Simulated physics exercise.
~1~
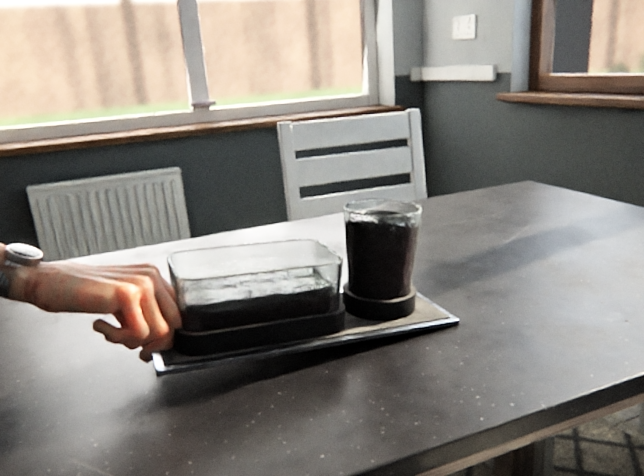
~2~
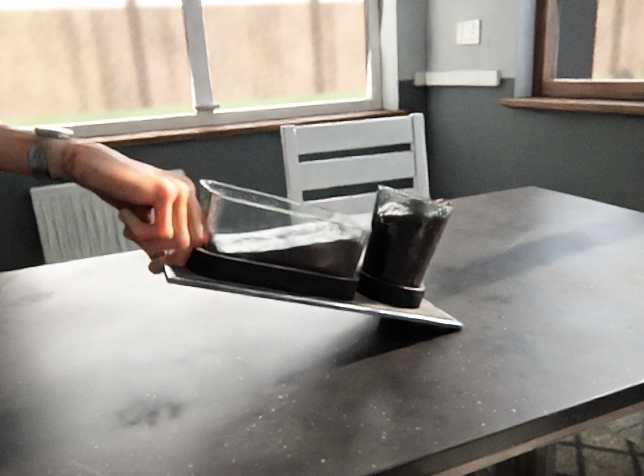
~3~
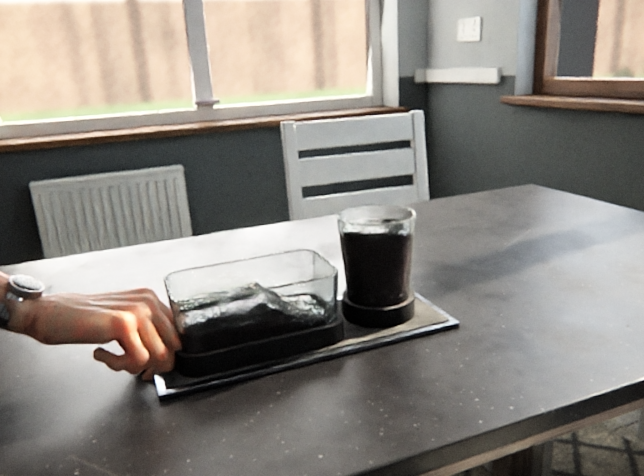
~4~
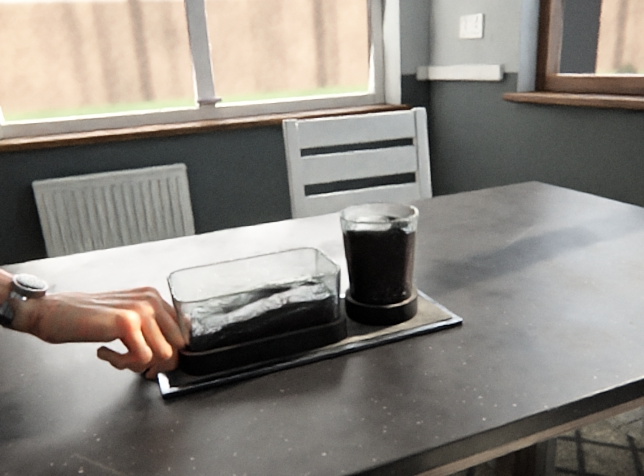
A hand lifts a tray's left end, then lowers it, leaving dark liquid sloshing in the box.
